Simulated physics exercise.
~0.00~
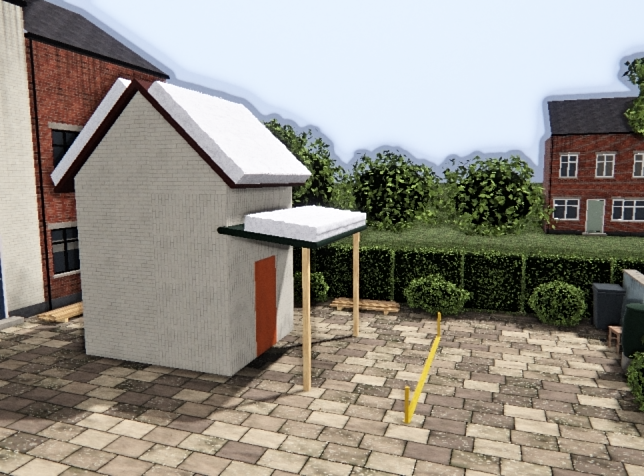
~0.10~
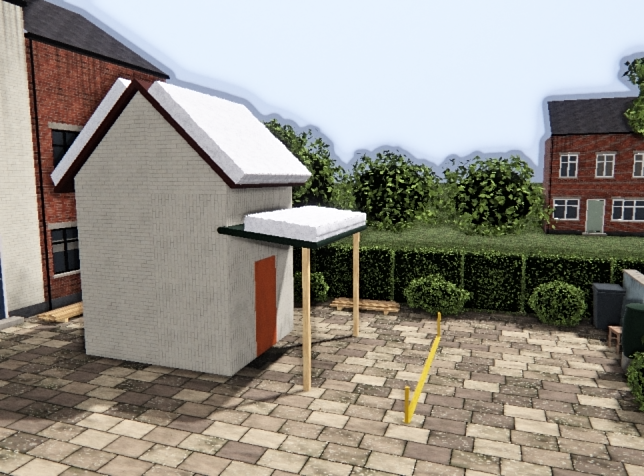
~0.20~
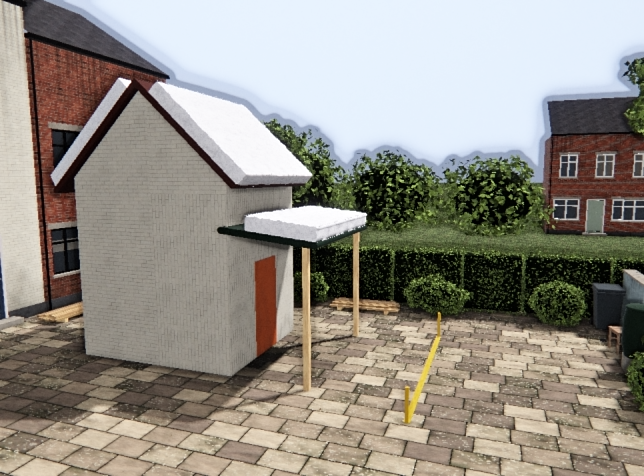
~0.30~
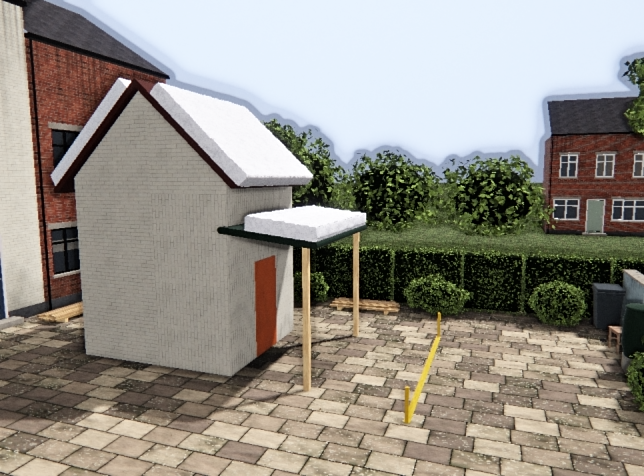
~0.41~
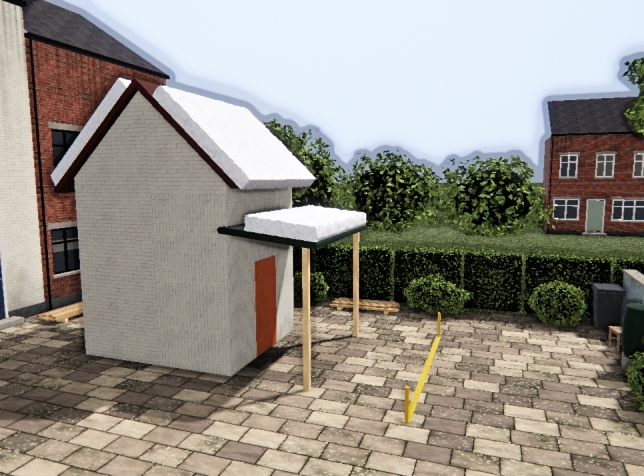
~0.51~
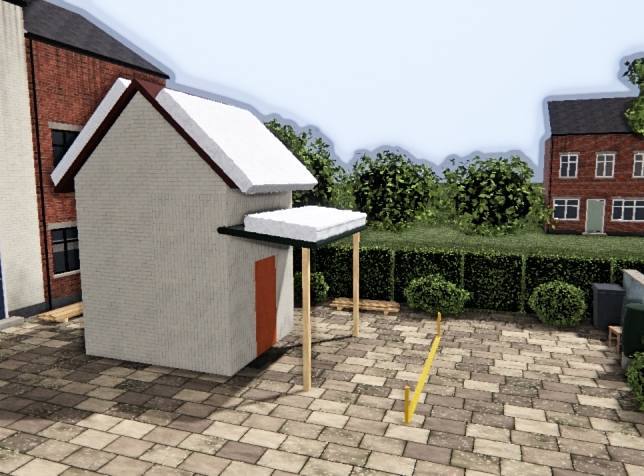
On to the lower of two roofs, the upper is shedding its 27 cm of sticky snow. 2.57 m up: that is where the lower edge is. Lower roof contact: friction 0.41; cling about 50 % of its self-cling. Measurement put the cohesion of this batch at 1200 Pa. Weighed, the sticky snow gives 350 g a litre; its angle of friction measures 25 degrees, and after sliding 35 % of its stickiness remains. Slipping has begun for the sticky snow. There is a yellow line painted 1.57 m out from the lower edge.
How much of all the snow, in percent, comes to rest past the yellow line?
Close to 0 percent.
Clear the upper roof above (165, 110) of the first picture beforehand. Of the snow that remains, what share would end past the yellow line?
I'd say close to 0 in a hundred.
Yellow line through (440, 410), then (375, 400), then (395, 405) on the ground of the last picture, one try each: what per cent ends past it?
The three tries give 0 %, 0 % and 0 % in turn.
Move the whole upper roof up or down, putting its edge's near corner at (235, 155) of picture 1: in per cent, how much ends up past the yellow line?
About 0 per cent.
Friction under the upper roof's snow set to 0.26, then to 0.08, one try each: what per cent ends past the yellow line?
One try each gives 0 % and then 1 %.
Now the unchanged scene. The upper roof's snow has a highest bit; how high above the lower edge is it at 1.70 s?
1.5 m, more or less.
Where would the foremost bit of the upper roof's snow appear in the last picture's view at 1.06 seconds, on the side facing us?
It lies at around (273, 211) in the last picture.
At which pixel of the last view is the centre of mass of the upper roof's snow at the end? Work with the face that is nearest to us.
At about (258, 194).
After 1.06 s, none is below the lower edge and 0 % is past the line.
After 1.70 s, none is below the lower edge and 0 % is past the line.
After 2.35 s, none is below the lower edge and 0 % is past the line.
After 3.00 s, none is below the lower edge and 0 % is past the line.
After 3.10 s, at the end, none is below the lower edge and 0 % is past the line.
